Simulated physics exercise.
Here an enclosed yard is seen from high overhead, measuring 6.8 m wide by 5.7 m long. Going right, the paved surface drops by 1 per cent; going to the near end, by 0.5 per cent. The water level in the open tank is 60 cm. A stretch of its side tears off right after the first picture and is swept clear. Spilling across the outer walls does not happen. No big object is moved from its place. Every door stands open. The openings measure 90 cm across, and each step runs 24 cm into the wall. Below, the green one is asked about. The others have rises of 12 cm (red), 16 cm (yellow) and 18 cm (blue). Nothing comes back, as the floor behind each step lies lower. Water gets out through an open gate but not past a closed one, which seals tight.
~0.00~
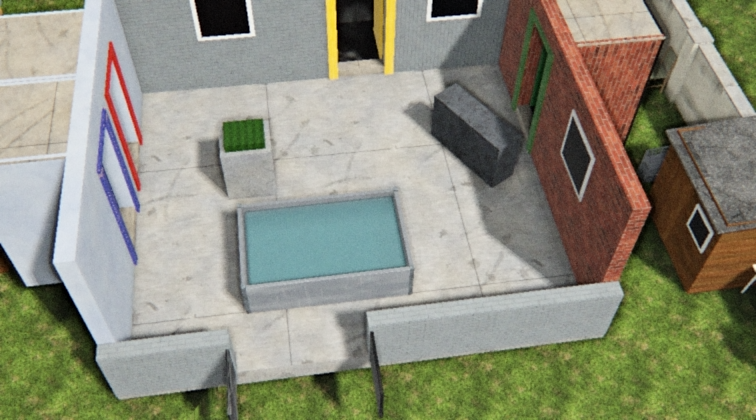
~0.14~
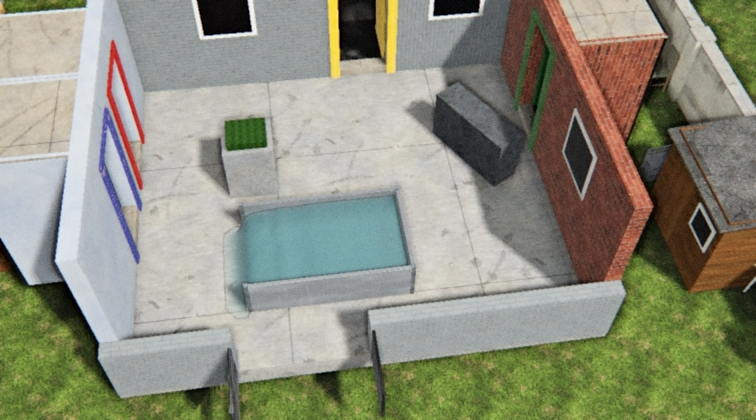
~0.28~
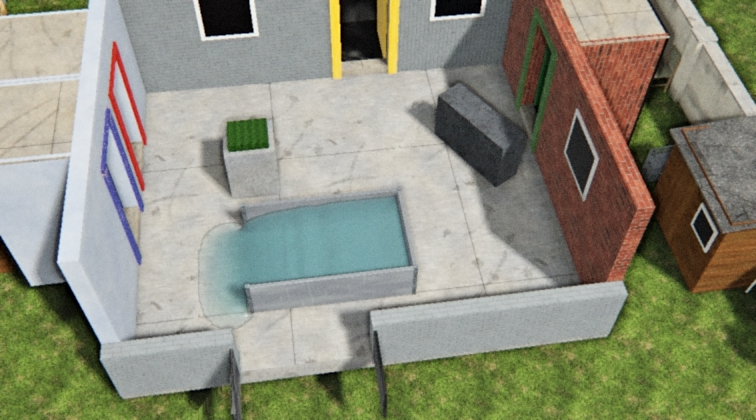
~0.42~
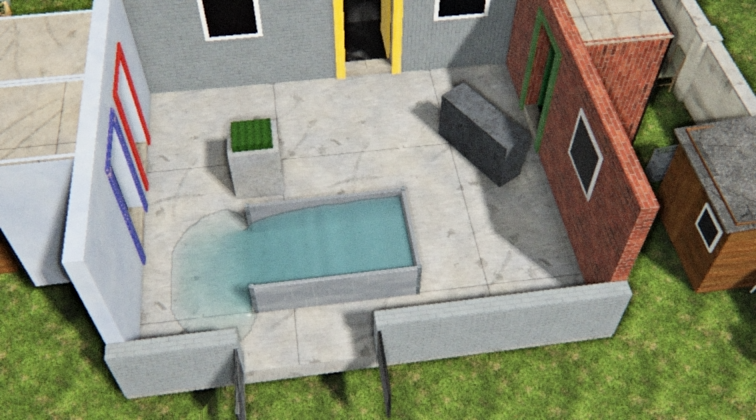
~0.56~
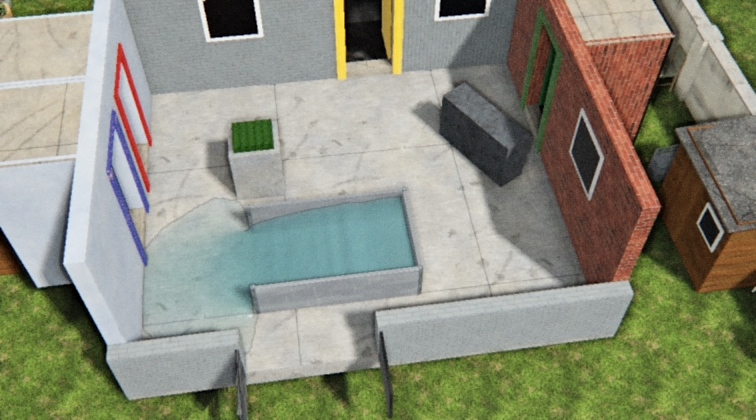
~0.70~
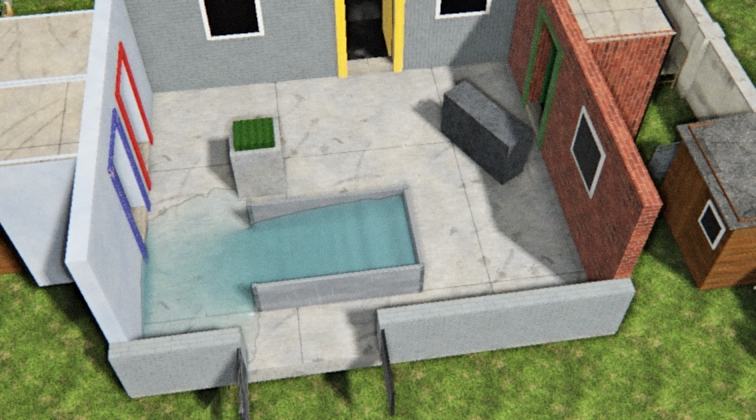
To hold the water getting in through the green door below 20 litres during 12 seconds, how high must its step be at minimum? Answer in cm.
6.5 cm.
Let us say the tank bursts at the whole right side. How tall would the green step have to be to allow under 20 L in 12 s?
At least roughly 5.0 centimetres tall.
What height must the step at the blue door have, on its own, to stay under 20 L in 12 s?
Blue would need about 23 cm on its own.
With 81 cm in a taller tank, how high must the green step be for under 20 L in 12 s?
I'd say close to 10.5 cm.
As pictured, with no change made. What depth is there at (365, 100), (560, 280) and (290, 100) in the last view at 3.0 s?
Going through the spots in order gives 0, 0 and 0 centimetres.
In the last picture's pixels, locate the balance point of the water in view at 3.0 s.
The water's centre is at about (237, 254).
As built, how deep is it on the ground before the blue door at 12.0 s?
Depth: Near 5.5 cm.
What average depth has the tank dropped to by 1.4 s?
It averages close to 37 centimetres.
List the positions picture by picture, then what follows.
Still water, 60 cm deep, in the open tank at (323, 239); the green door at (531, 89) is dry, in the first picture.
The gap is at (249, 261), the front 0.3 m out at (233, 310); the back of the open tank holds 60 cm, in the second picture.
The gap is at (251, 264), the front 0.7 m out at (206, 307); the back of the open tank holds 60 cm, in the third picture.
The front is at (178, 311), 1.2 m from the gap at (255, 264); 2.3 m2 of floor is wet, 60 cm left at the back, in the fourth picture.
The gap is at (257, 266), the front 1.7 m out at (143, 319); the back of the open tank holds 60 cm, in the fifth picture.
Water pours out at (258, 264) and has run 1.8 m, to (141, 249); about 7 cm deep outside, 60 cm at the back; the green door at (541, 85), 5.6 m from the gap, is still 5.4 m from the nearest water, in the sixth picture.
After 1.4 s water covers 15 % of the floor, deepest (42 cm) near (143, 368); it has not reached the green door.
After 3.0 s water covers 35 % of the floor, deepest (31 cm) near (143, 368); it has not reached the green door.
After 12.0 s water covers 90 % of the floor, deepest (12 cm) near (557, 316); 8 cm at the green door, 0 litres in over its 16 cm step.
At the green door as built, the water arrived by 6.3 s and peaked near 10 cm at 6.8 s.
With a step of 6 cm, 28 litres would have come in within the 12 s; with 8.5 cm, 7 litres. So under 20 litres takes about 6.5 cm.
